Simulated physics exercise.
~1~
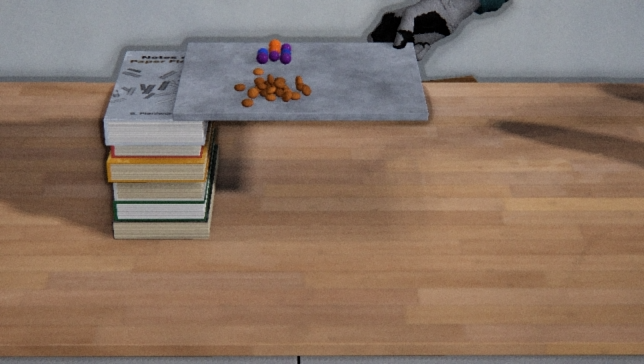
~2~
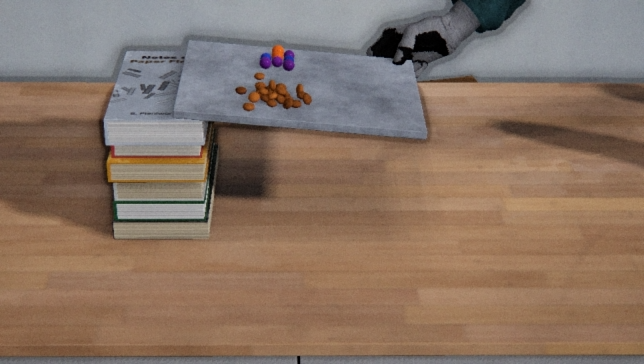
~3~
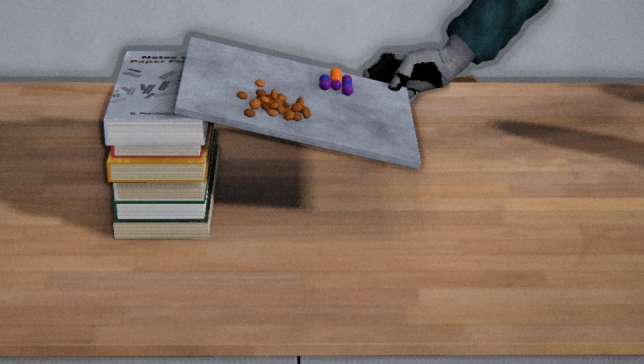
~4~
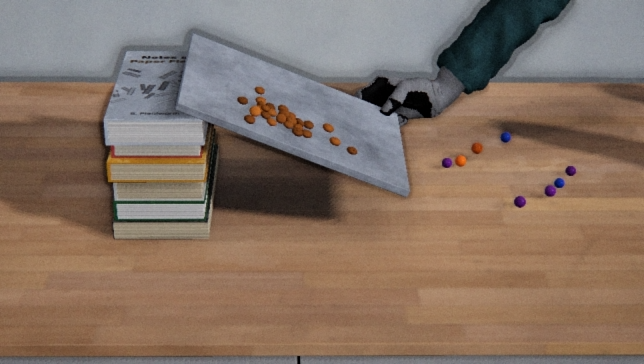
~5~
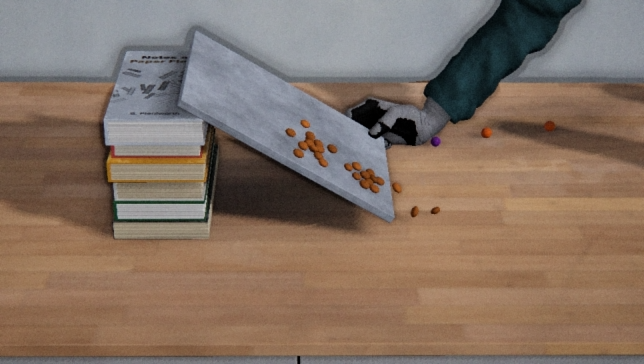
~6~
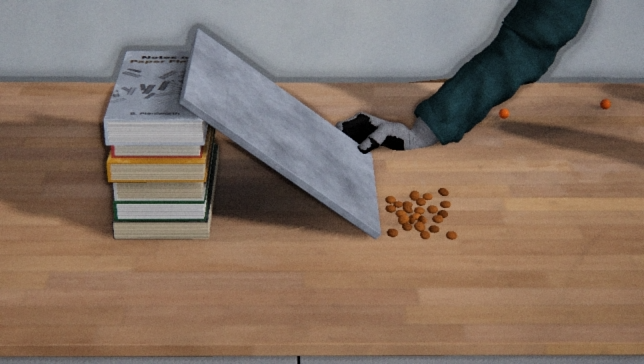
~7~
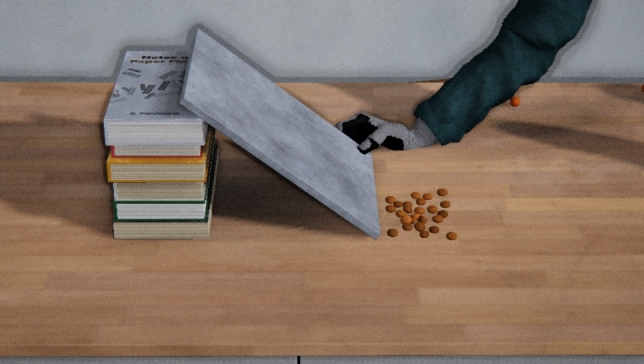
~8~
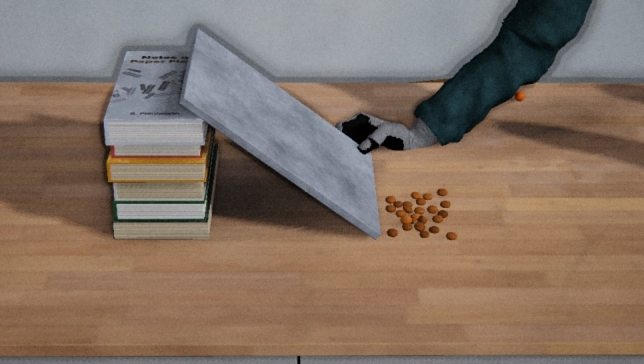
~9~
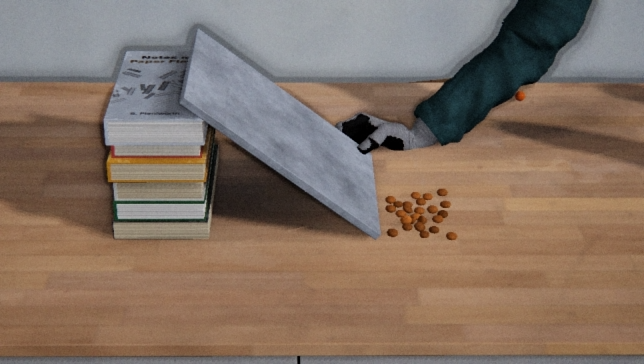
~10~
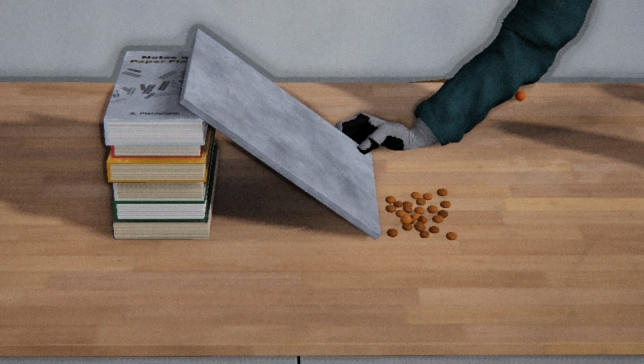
A gray board resting on a stack of books was lowered at its right end by a gloved hand, sending purple, blue and orange balls rolling away right, nearly all out of sight, before the brown nut-like pieces slid into a pile beside its lowered edge.
